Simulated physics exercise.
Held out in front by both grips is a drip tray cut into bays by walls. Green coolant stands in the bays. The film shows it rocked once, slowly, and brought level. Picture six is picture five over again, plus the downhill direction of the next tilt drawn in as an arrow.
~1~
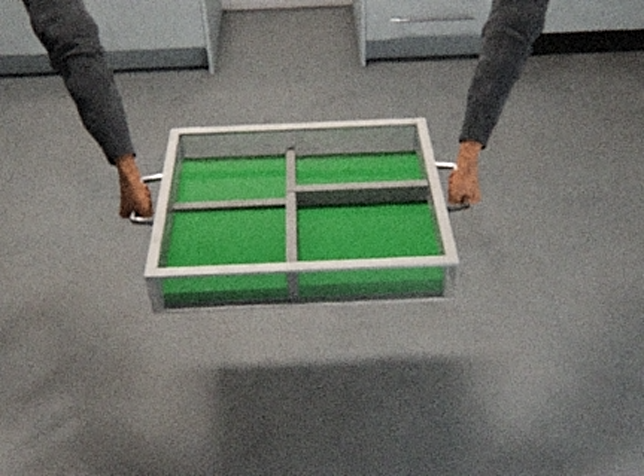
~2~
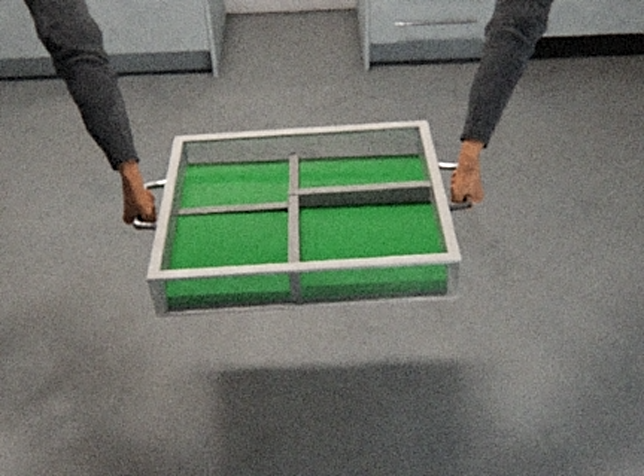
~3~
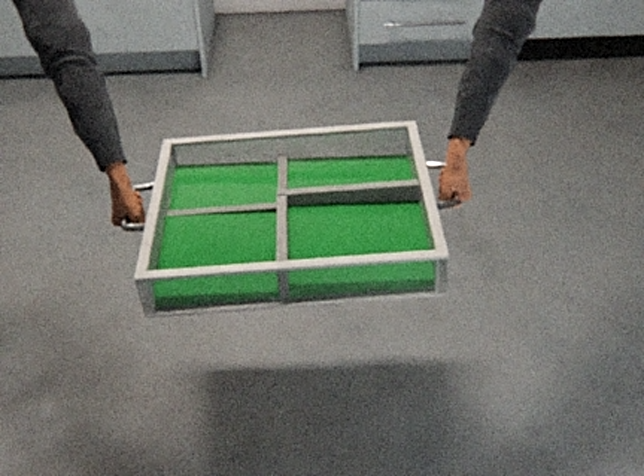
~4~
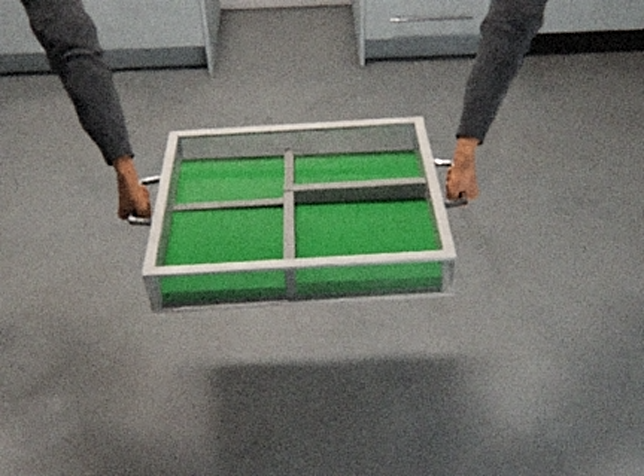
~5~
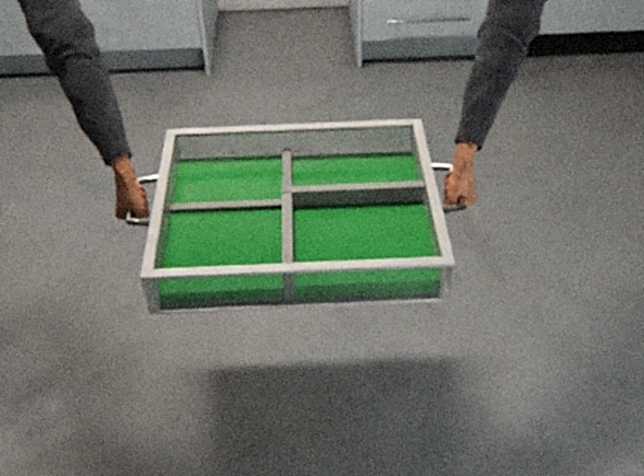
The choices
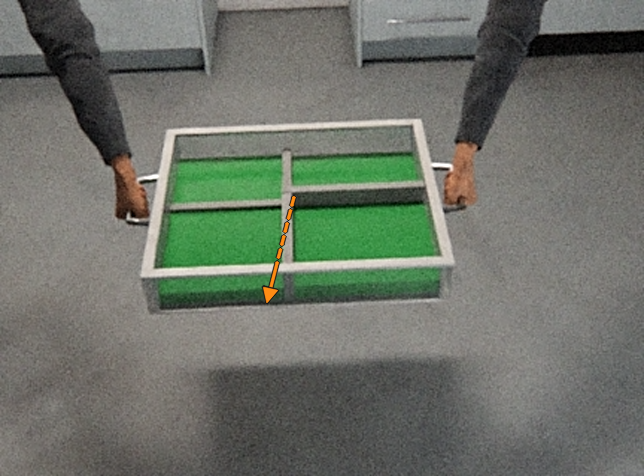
In a room with a grey floor, two hands slightly rock a divided tray of green liquid.
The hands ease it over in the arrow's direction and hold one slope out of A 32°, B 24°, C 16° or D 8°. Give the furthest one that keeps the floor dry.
It is C.
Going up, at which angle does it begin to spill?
The answer is B.
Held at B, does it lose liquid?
Yes, it does.
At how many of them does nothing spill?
Two of the four.
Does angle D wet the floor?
No, that is safe.
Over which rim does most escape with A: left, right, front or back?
Over the front one.
The arrow ends at (268, 297).
For angle A, about 48 % goes over the rim.
For angle B, about 20 % goes over the rim.
For angle C, nothing spills; the front left bay holds the most.
For angle D, nothing spills; the front right bay holds the most.
